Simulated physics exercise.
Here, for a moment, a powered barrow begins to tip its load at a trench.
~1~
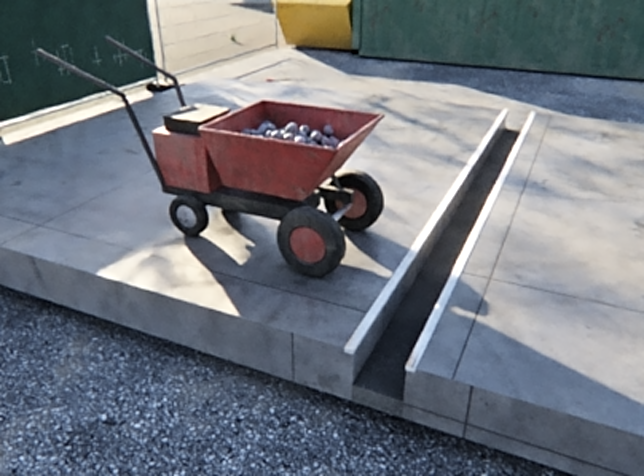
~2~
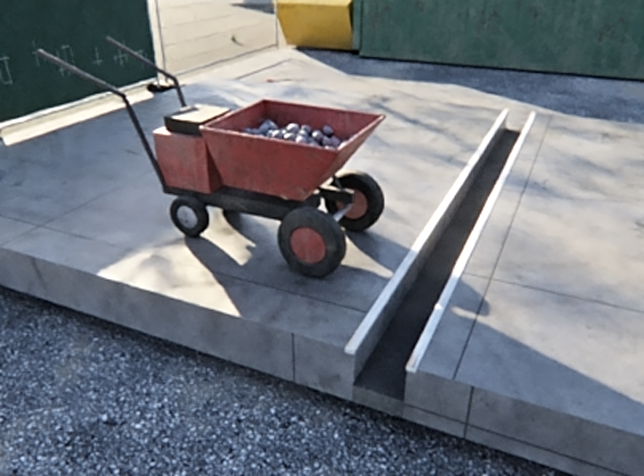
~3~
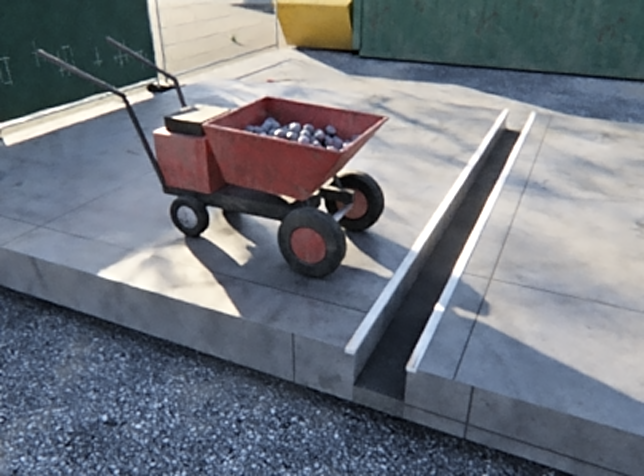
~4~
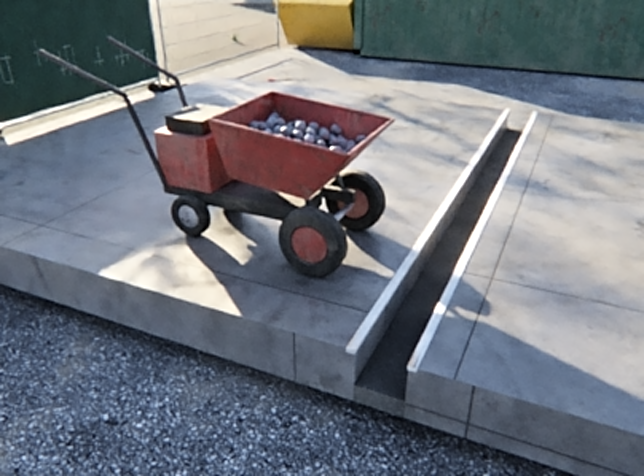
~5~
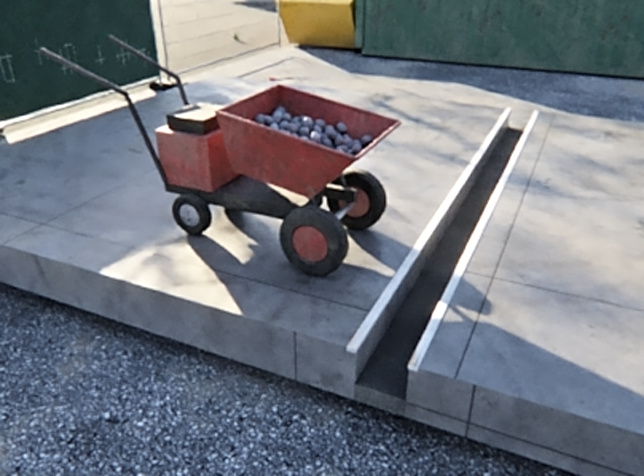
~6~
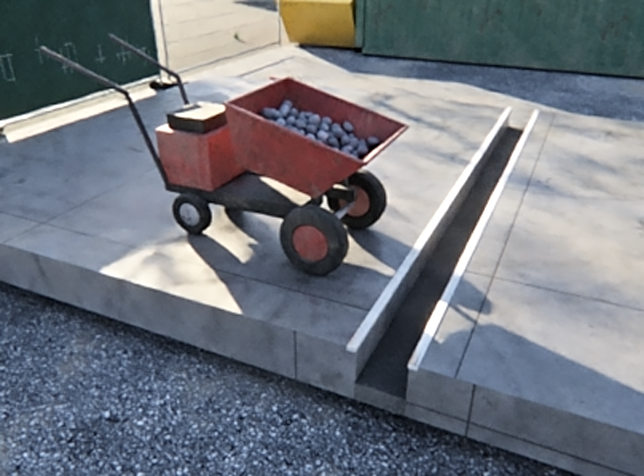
On a concrete slab beside a narrow trench, a red barrow's loaded skip tilts slightly forward.
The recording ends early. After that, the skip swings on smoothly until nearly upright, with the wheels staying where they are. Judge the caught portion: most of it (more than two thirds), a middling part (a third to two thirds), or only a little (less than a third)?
A middling part.
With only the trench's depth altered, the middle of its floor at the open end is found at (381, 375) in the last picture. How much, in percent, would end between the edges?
Something close to 50 per cent.
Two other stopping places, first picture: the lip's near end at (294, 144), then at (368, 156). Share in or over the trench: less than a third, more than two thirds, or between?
First: More than two thirds. Second: Under a third.
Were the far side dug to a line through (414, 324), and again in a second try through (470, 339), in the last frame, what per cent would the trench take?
You'd get 20 in a hundred the first time and 100 in a hundred the second.
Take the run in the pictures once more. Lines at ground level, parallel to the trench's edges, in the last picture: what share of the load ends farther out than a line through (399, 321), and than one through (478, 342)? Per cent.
Around 80 per cent for the first, and 20 per cent for the second.
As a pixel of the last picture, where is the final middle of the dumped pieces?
Roughly at pixel (447, 280).
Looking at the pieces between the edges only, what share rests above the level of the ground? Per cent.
Estimate: Close to 0 in a hundred.
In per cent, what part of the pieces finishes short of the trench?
Roughly 0 percent of the pieces, I think.
Shortly afterwards, skip tipped steeply; the whole lot in the skip.
Next, skip tipped right over; the bulk in the skip; a little in or heaped over the trench; a little beyond it; only a few falling.
Some moments later, skip tipped right over; a little in the skip; near half in or heaped over the trench; near half beyond it.
In the end, skip tipped right over; near half in or heaped over the trench; near half beyond it.
